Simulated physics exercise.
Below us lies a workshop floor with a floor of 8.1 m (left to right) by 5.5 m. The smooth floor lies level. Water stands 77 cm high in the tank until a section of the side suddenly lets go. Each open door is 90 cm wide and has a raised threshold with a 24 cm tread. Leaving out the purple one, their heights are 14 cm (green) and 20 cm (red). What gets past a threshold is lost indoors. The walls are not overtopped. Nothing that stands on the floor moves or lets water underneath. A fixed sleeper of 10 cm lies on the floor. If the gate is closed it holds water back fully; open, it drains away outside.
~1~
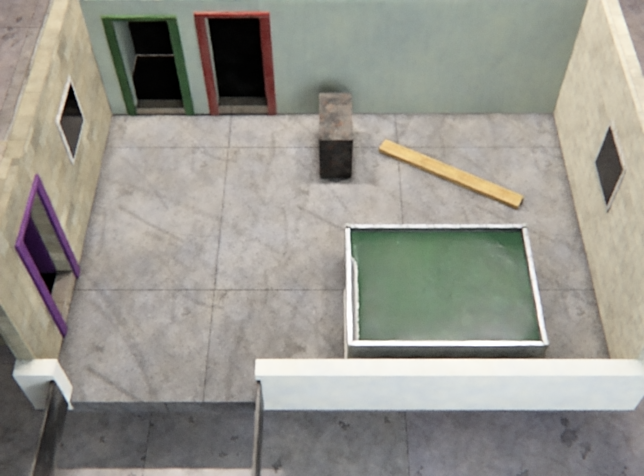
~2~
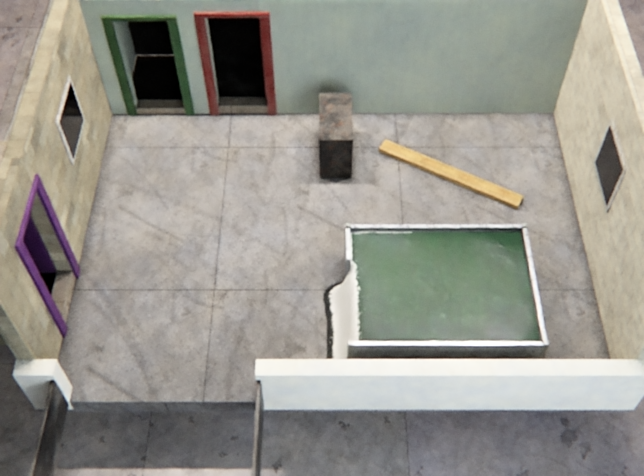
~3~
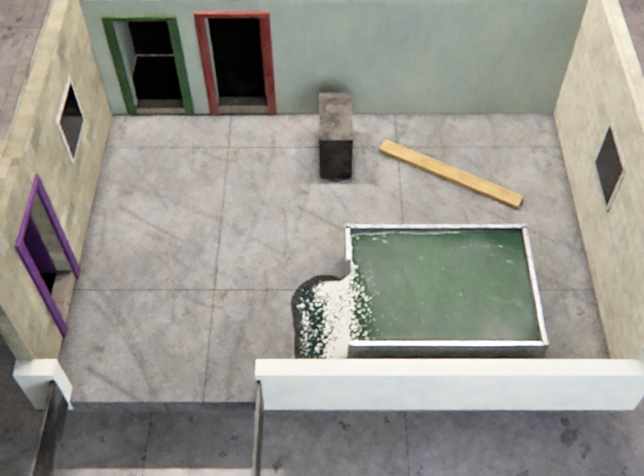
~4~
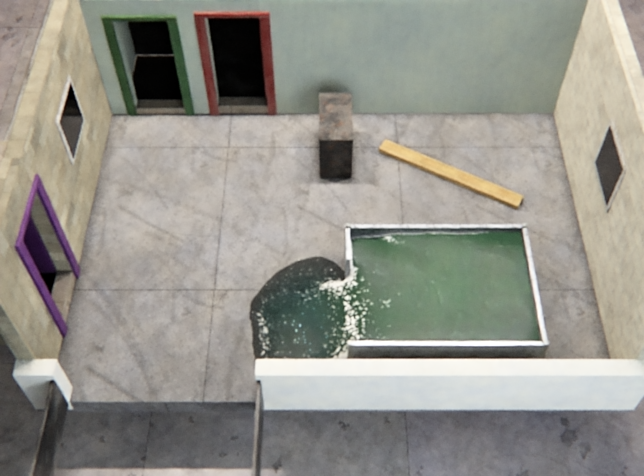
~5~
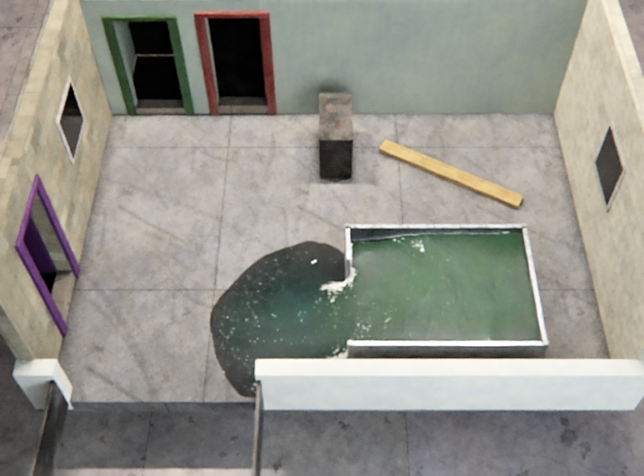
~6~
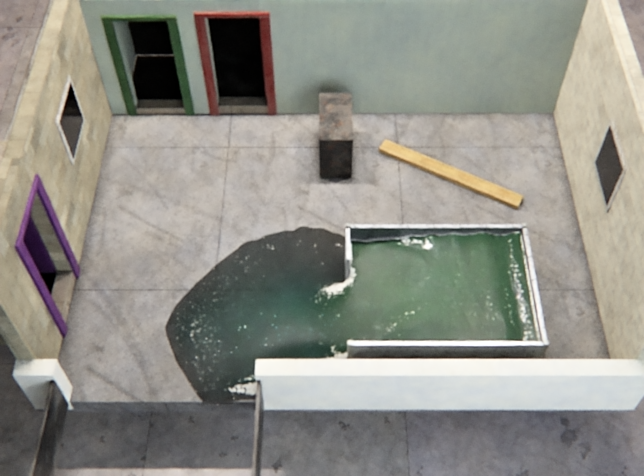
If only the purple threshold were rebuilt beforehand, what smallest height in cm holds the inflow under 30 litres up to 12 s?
About 28 cm.
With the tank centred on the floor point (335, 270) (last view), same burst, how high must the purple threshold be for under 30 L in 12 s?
Then roughly 34 cm.
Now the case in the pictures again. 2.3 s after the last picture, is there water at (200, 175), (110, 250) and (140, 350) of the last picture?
In that order: Flooded, flooded, wet.
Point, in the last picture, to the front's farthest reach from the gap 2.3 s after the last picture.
At about (112, 117).
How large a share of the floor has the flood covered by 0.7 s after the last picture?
Some 35 per cent of it.
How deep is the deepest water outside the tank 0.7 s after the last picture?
Roughly 42 cm.
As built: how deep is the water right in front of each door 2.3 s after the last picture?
Depths in cm: Green 0, red 0, purple 35.
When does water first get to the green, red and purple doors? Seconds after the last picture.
Green 2.6 s, red 3.2 s, purple 0.5 s.
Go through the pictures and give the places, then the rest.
In the first frame, still water, 77 cm deep, in the tank at (441, 285); the purple door at (53, 266) is dry.
In the second frame, the gap is at (350, 321), the front 0.3 m out at (329, 301); the back of the tank holds 77 cm.
In the third frame, water pours out at (350, 321) and has run 0.8 m, to (297, 311); about 13 cm deep outside, 77 cm at the back.
In the fourth frame, the gap is at (350, 322), the front 1.4 m out at (257, 325); the back of the tank holds 77 cm.
In the fifth frame, the gap is at (350, 322), the front 2.0 m out at (217, 328); the back of the tank holds 77 cm.
In the sixth frame, the front is at (173, 332), 2.7 m from the gap at (350, 322); 5.8 m2 of floor is wet, 71 cm left at the back; 1.7 m in a straight line remain to the purple door at (53, 266).
Then, 0.7 s after the last picture water covers 35 % of the floor, deepest (42 cm) near (341, 342); 26 cm at the purple door, 0 litres in over its 22 cm threshold.
Then, 2.3 s after the last picture water covers 40 % of the floor, deepest (36 cm) near (74, 291); 35 cm at the purple door, 55 litres in over its 22 cm threshold.
Then, 11.3 s after the last picture water covers 95 % of the floor, deepest (10 cm) near (308, 146); 6 cm at the purple door, 90 litres in over its 22 cm threshold.
At the purple door as built, the water peaked near 37 cm, 1.7 s after the last picture.
Run again over the same 12 s with other heights there, 71 litres in over 23.5 cm, 10 litres over 32 cm. The limit of 30 litres is kept from about 28 cm up.
